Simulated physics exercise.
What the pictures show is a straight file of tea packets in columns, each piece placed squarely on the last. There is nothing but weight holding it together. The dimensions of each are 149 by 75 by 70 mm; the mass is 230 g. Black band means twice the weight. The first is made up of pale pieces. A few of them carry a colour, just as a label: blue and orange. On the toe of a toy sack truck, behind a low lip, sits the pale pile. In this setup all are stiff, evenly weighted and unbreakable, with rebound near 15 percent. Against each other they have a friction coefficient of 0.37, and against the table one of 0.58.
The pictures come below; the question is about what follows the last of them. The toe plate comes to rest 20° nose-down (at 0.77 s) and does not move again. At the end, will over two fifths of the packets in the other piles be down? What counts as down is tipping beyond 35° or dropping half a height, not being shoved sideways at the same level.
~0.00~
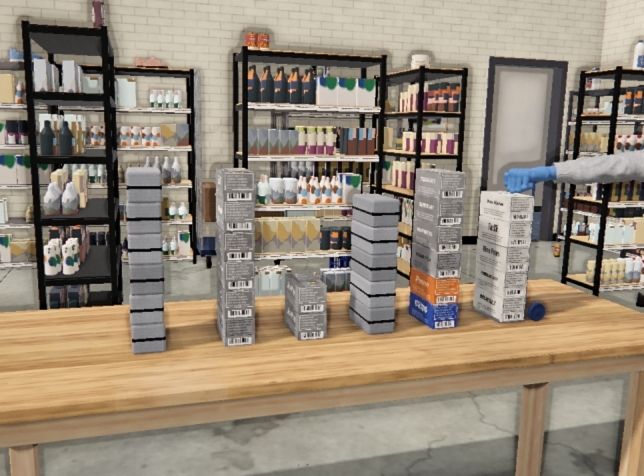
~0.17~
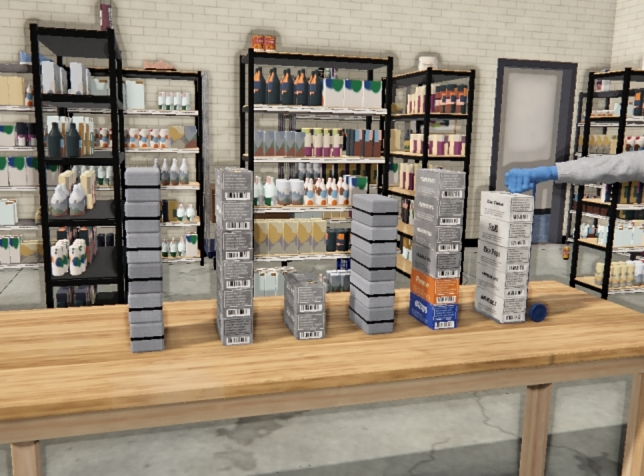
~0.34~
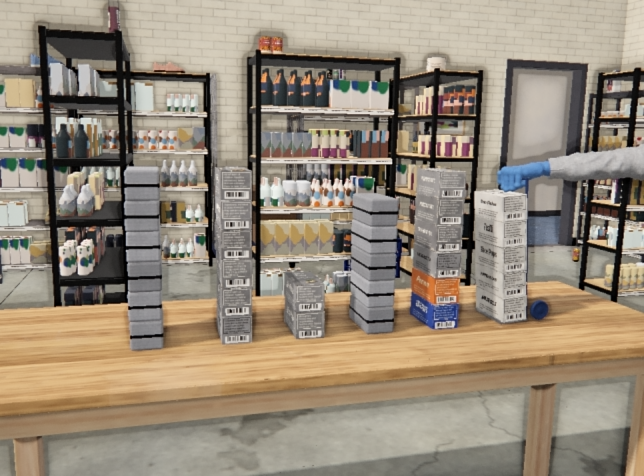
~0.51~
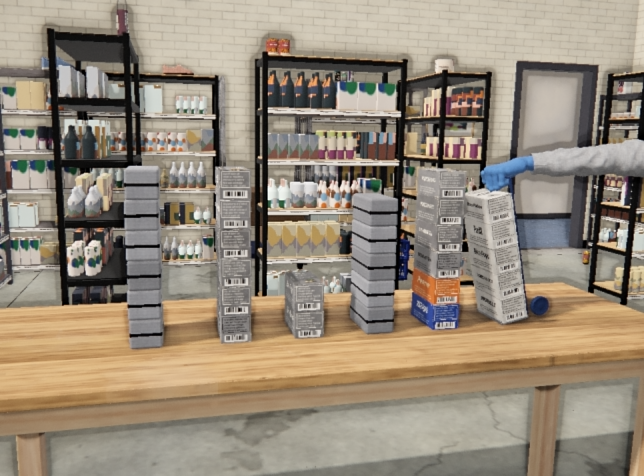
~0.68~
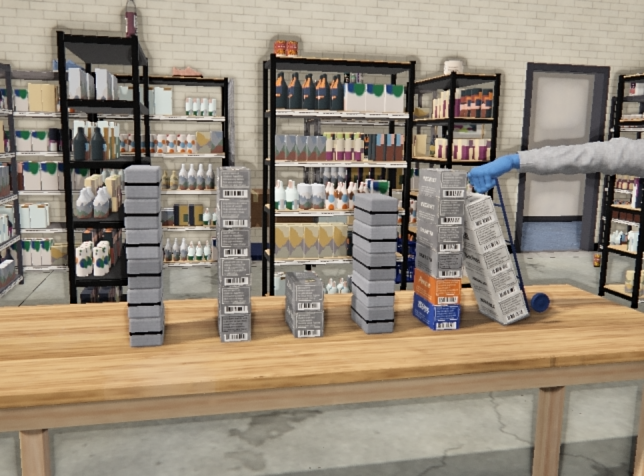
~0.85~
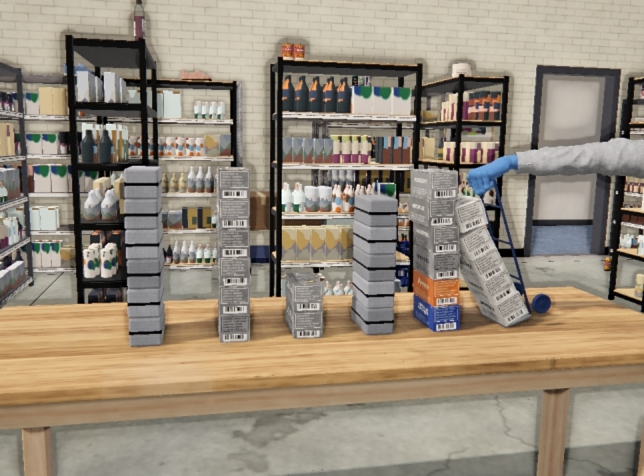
Yes, over two fifths are.
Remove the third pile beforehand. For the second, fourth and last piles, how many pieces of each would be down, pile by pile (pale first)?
You'd see second at 6, fourth at 0 and last at 0.
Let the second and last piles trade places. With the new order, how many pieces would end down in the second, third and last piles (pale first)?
Second 0, third 0, last 0.
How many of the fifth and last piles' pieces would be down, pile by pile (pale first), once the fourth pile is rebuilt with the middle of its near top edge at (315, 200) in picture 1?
Result: Fifth pile 6, last pile 5.
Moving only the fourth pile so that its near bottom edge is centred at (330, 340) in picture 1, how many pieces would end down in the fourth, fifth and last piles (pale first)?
Fourth 1, fifth 6, last 6 down.
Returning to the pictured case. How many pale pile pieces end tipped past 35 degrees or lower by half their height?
5 of the pale pieces.
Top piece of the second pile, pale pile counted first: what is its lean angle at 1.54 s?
Measured from upright, roughly 20°.
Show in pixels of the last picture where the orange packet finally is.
At about (395, 305).
After 1.54 s, 5 of the pale pile down; 6 of the 25 other packets down; orange packet leaning 45°; blue packet leaning 45°.
After 2.46 s, 5 of the pale pile down; 18 of the 25 other packets down; orange packet leaning 47°, 45 mm lower; blue packet leaning 47°.
By the end (3.4 s), 5 of the pale pile down; 24 of the 25 other packets down; orange packet leaning 47°, 46 mm lower; blue packet leaning 47°. That is 96 per cent. As the last picture would show them, middles, orange packet near (395, 305), blue packet near (425, 306).
